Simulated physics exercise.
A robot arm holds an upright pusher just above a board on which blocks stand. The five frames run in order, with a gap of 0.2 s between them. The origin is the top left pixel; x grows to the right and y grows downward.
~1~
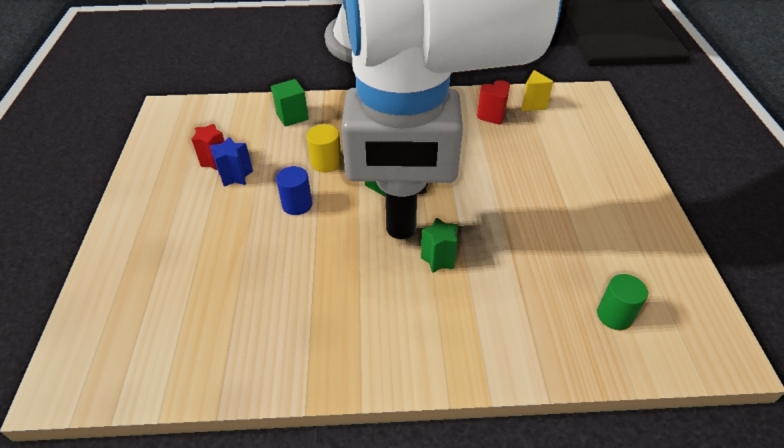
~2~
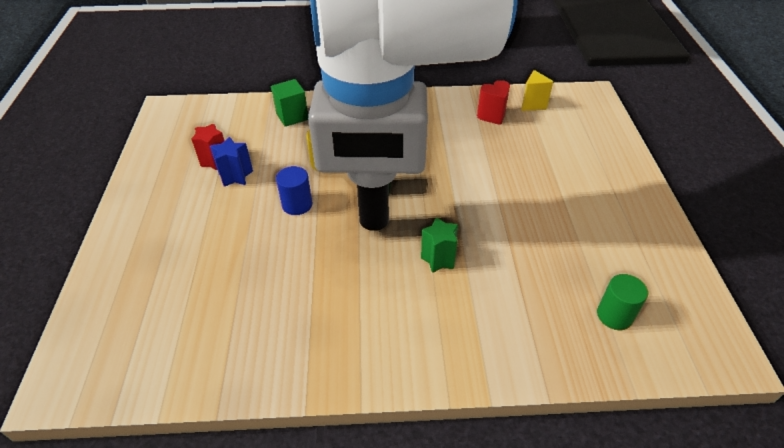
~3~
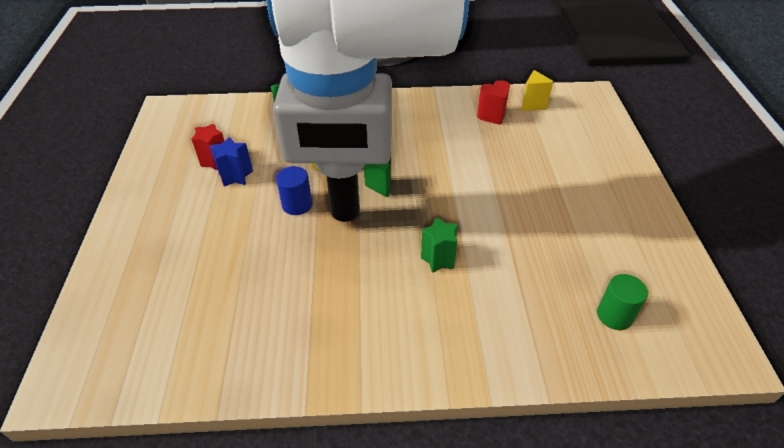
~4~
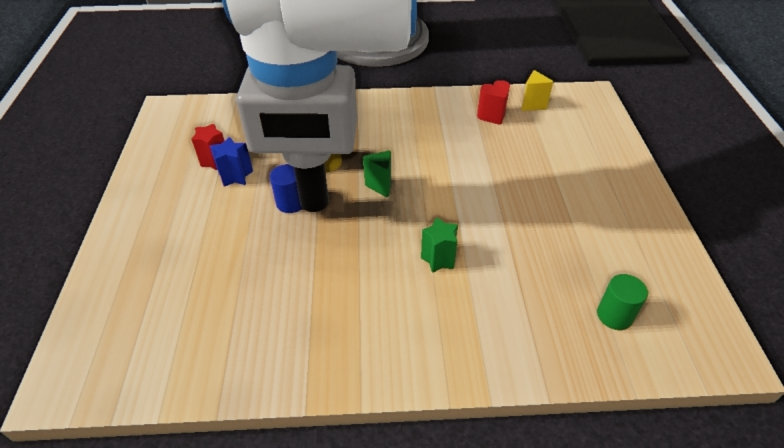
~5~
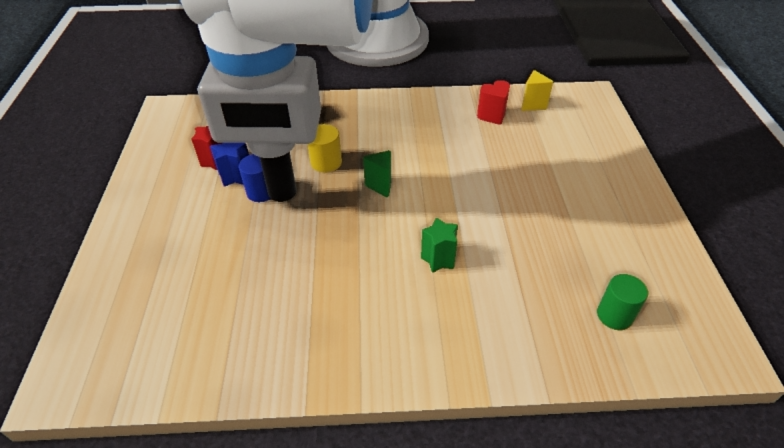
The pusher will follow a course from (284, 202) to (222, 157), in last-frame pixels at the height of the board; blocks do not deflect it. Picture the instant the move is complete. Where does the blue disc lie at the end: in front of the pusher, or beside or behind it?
It is no longer ahead.
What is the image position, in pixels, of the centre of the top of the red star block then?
About (192, 124).
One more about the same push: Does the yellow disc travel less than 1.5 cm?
Yes.
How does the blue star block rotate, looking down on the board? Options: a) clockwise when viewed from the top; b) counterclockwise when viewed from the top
a
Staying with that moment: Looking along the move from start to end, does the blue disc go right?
I'd say no.
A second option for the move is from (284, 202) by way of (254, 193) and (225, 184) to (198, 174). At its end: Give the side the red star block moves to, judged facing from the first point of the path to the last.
Side: Right.
The first path, step by step. One third of the way, pusher (260, 177); red star block (202, 128), turned 20° clockwise; blue star block (207, 145), turned 25° clockwise; blue disc (226, 156).
Two thirds of the way, pusher (239, 162); red star block (196, 125), turned 50° clockwise; blue star block (179, 140), turned 50° clockwise; blue disc (204, 151).
At the end, pusher (220, 147); red star block (192, 124), turned 55° clockwise; blue star block (175, 141), turned 65° clockwise; blue disc (200, 150); yellow disc in place.
